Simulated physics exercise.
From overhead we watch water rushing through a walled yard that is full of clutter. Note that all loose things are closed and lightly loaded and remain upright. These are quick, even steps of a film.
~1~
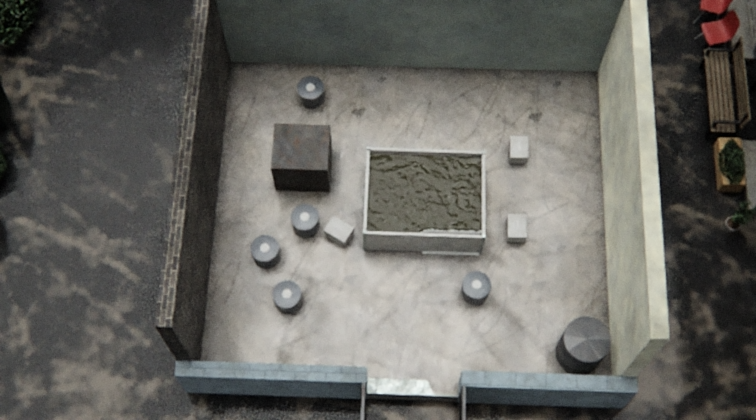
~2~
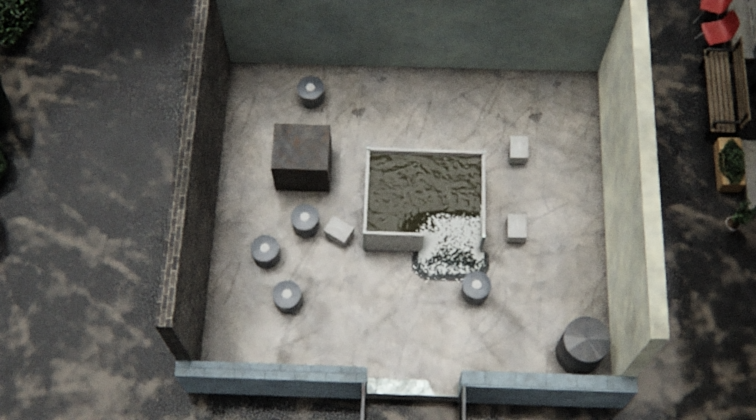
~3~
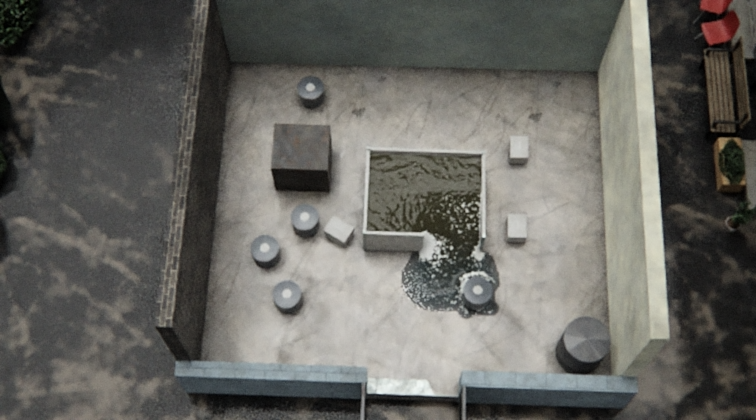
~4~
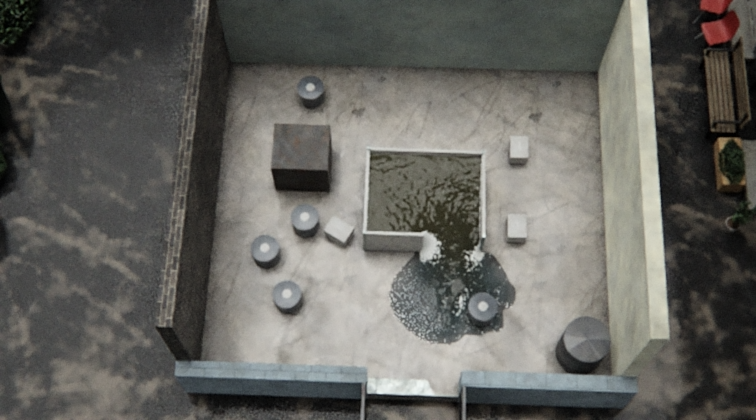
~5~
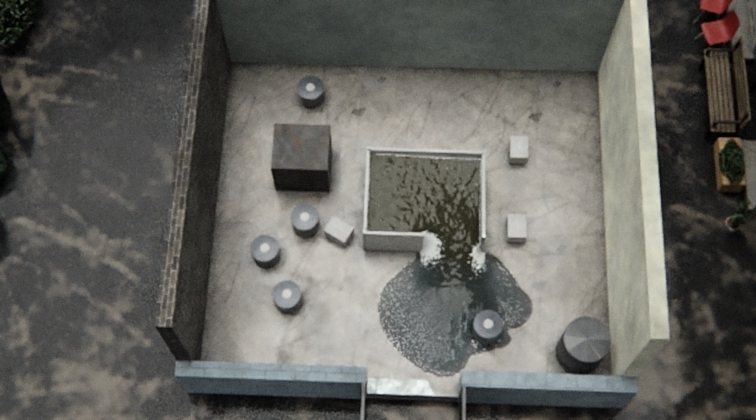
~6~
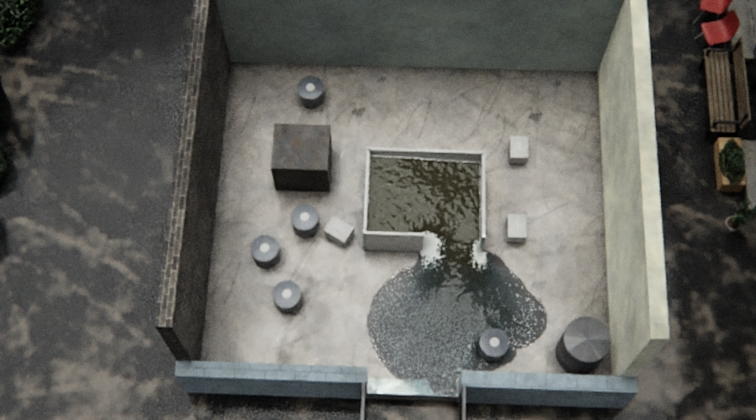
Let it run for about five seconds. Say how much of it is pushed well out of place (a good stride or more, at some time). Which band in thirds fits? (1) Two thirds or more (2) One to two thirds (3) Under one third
Under one third.
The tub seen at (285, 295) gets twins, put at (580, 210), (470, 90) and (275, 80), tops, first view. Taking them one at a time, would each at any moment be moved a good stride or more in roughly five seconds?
The first travels far, the second sits tight and the third sits tight.
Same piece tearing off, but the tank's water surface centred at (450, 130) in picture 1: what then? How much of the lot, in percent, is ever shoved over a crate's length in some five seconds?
My answer would be about 20 in a hundred.
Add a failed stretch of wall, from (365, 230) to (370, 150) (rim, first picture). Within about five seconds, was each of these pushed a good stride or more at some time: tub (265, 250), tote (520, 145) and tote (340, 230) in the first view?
Order as asked: Sent that far; not sent that far; sent that far.
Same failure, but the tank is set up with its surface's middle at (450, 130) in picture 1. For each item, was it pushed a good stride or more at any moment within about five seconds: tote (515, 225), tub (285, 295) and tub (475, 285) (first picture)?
Results in order: Made it that far / never that far / made it that far.
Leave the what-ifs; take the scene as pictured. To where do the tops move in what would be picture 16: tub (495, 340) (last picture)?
Estimated top position: Approximately (542, 346).
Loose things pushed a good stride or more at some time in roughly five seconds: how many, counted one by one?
The figure is 1.
A moment on, 1 of 8 are well off their spots; 1 afloat.
Next, 1 of 8 are well off their spots; 1 afloat.
Later, 1 of 8 are well off their spots; 1 afloat.
In the end, 1 of 8 are well off their spots, and 1 have been at some point; 1 afloat.
